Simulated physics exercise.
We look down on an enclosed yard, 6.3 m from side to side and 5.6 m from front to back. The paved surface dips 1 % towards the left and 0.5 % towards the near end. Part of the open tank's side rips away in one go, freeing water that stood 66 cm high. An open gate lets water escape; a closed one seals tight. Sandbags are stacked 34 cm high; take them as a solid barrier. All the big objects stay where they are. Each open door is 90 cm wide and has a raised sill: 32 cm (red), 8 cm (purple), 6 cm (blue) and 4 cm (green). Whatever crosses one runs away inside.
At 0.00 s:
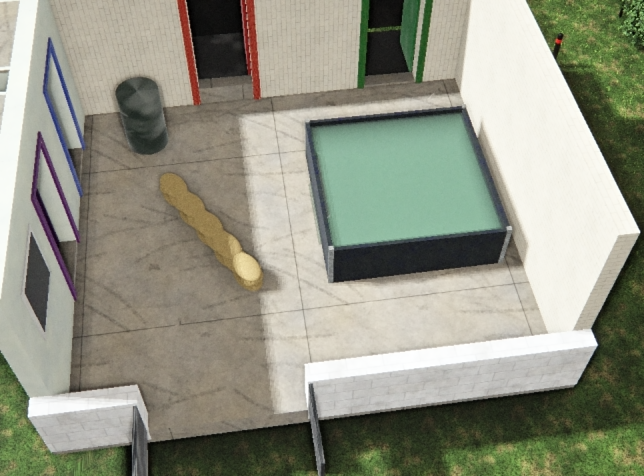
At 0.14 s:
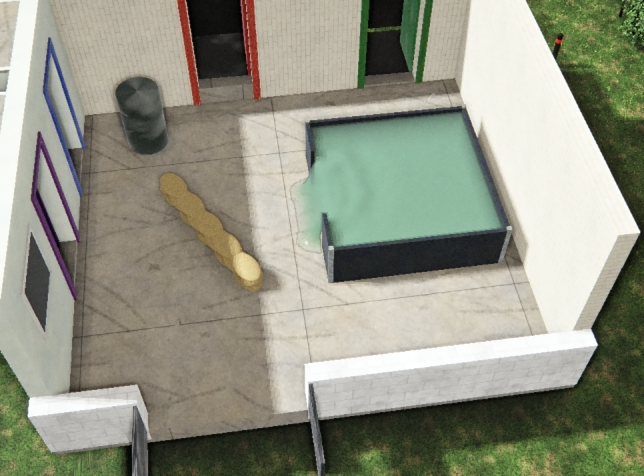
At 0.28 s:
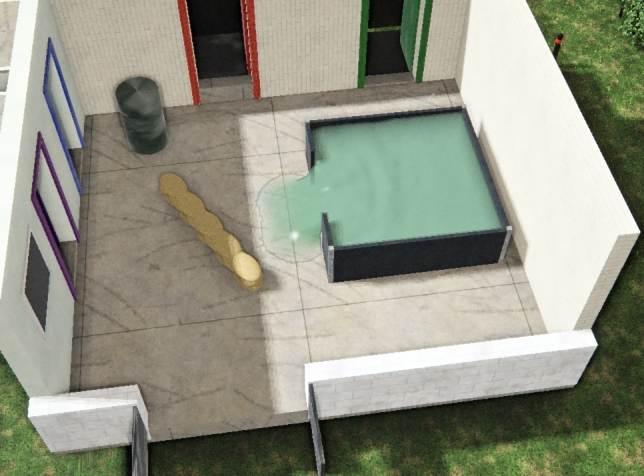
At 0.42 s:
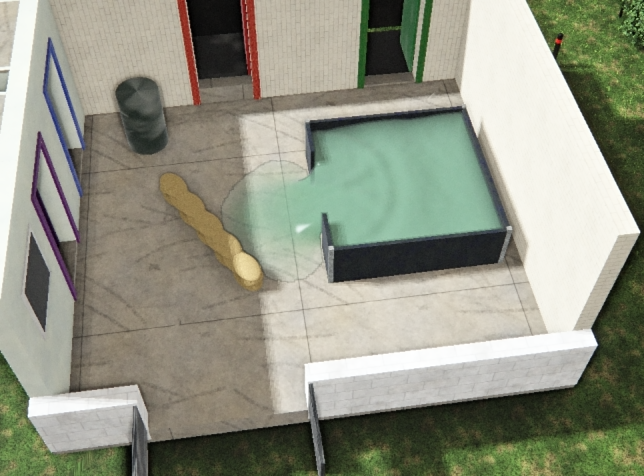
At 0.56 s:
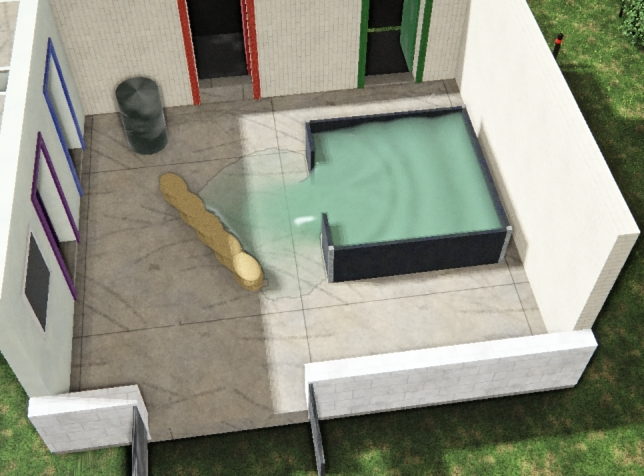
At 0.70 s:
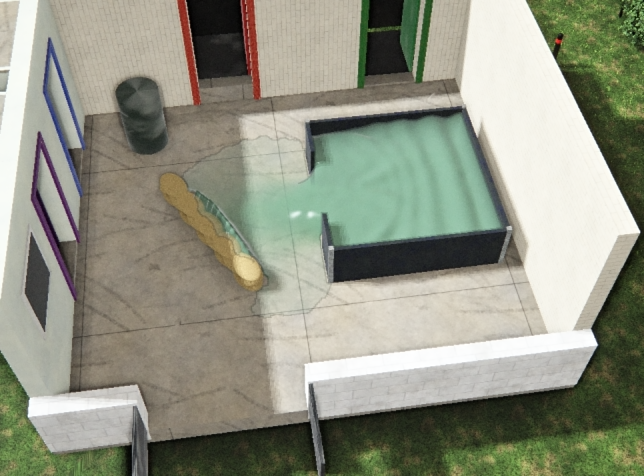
At the start, green water lies still in a dark-walled open tank in a paved yard, near a curved row of sandbags and a dark barrel. Part of the tank's left side gives way and water pours out, spreading left across the paving in a thin sheet until it laps along the sandbags.
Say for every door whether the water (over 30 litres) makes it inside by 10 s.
Door by door: At the red door it stays under the limit; at the purple door it stays under the limit; at the blue door it goes over the limit; at the green door it exceeds the limit.
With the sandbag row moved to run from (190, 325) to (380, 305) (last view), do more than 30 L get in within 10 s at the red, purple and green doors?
Then: Red not over, purple over, green under.
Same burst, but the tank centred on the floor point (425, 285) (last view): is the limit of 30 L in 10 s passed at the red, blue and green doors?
Then: Red under, blue past it, green not over.
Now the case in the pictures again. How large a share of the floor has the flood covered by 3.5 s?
About 65 per cent.
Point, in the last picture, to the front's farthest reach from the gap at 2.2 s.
At about (86, 115).
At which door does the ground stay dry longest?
Last comes the green one.
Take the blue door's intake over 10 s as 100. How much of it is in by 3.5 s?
About 40 per cent.
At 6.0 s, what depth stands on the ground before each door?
Depths in cm: Red 18, purple 6, blue 16, green 6.
After 1.4 s water covers 25 % of the floor and is deepest (48 cm) near (241, 253); red door not reached, purple door not reached, blue door not reached, green door not reached.
After 2.2 s water covers 55 % of the floor and is deepest (45 cm) near (241, 253); red door 16 cm at the sill, 0 L in, purple door 1 cm at the sill, 0 L in, blue door 10 cm at the sill, 26 L in, green door not reached.
After 3.5 s water covers 65 % of the floor and is deepest (34 cm) near (183, 106); red door 24 cm at the sill, 0 L in, purple door 6 cm at the sill, 0 L in, blue door 19 cm at the sill, 133 L in, green door 3 cm at the sill, 0 L in.
After 6.0 s water covers 95 % of the floor and is deepest (25 cm) near (86, 115); red door 18 cm at the sill, 1 L in, purple door 6 cm at the sill, 0 L in, blue door 16 cm at the sill, 243 L in, green door 6 cm at the sill, 0 L in.
After 10.0 s water covers 95 % of the floor and is deepest (15 cm) near (86, 115); red door 11 cm at the sill, 1 L in, purple door 4 cm at the sill, 0 L in, blue door 12 cm at the sill, 341 L in, green door 11 cm at the sill, 88 L in.
